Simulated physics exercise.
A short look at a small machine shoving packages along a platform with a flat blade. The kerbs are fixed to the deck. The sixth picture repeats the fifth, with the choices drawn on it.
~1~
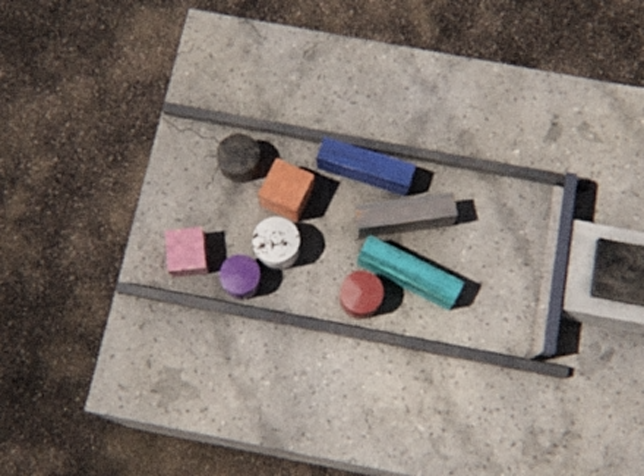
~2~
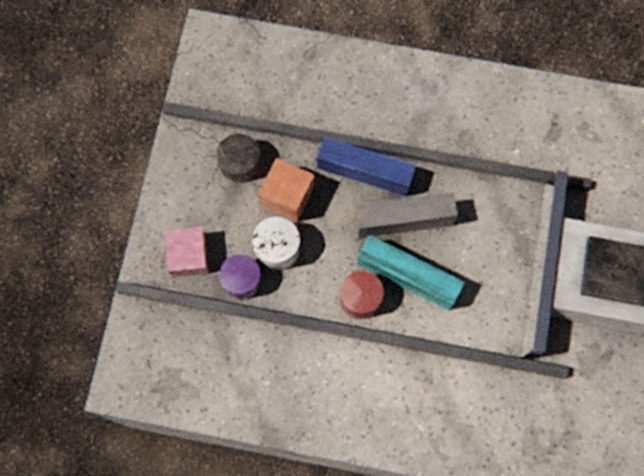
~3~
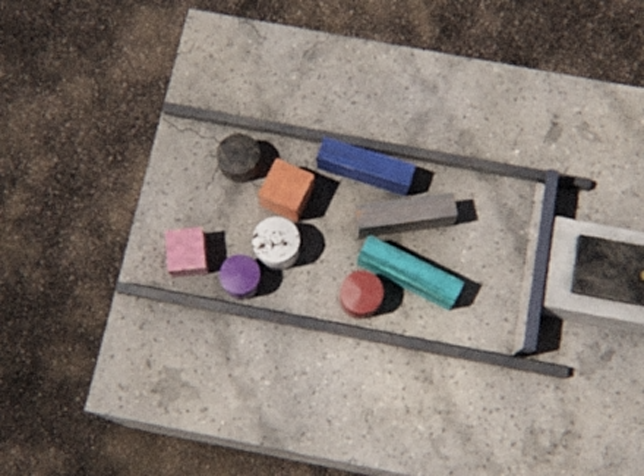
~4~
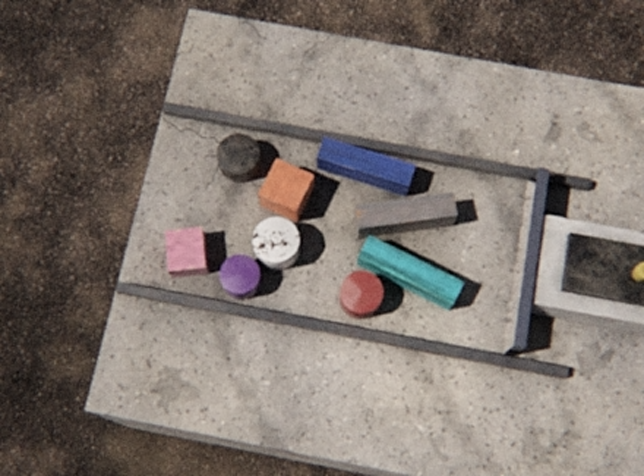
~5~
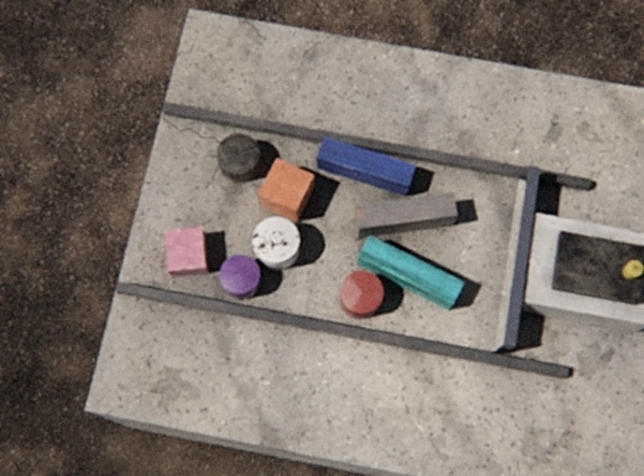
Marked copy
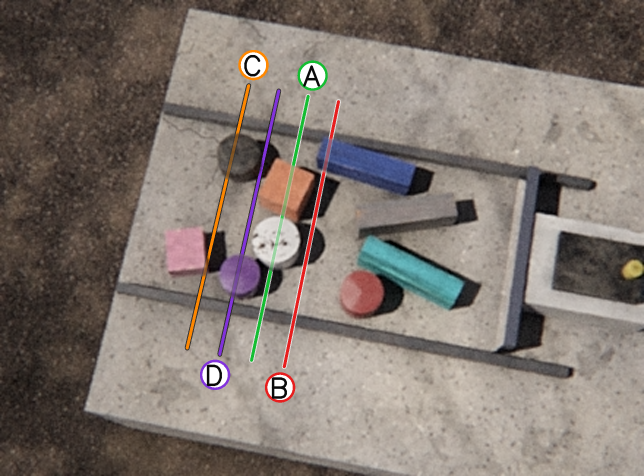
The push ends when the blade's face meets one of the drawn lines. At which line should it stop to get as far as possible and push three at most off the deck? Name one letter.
As far as mark C.
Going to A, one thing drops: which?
The black canister.
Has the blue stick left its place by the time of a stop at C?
By then, yes.
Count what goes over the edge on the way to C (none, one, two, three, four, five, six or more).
In all, three.
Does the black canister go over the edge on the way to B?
No.
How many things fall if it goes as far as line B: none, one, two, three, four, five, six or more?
The count is none.
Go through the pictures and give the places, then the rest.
In the first picture, white canister (277, 245); grey bar (405, 216); red canister (361, 295).
In the second picture, robot (622, 271); blue stick (365, 167).
In the third picture, robot (611, 270); orange crate (287, 190).
In the fourth picture, robot (602, 268); purple canister (241, 277).
In the fifth picture, robot (592, 266); white canister (277, 245); grey bar (405, 216); red canister (361, 295).
On the marked copy, A at (281, 223); B at (313, 229); C at (219, 211); D at (250, 217).
Following C. Soon after the start, robot (482, 246); grey bar (358, 206); turquoise stick (348, 253).
Later, robot (373, 225); black canister (159, 133); orange crate (194, 155).
In the end, robot (287, 210); orange crate over the edge; black canister over the edge; three fallen.
As for the rest, A is within the limit but short; B is within the limit but short; D is within the limit but short.
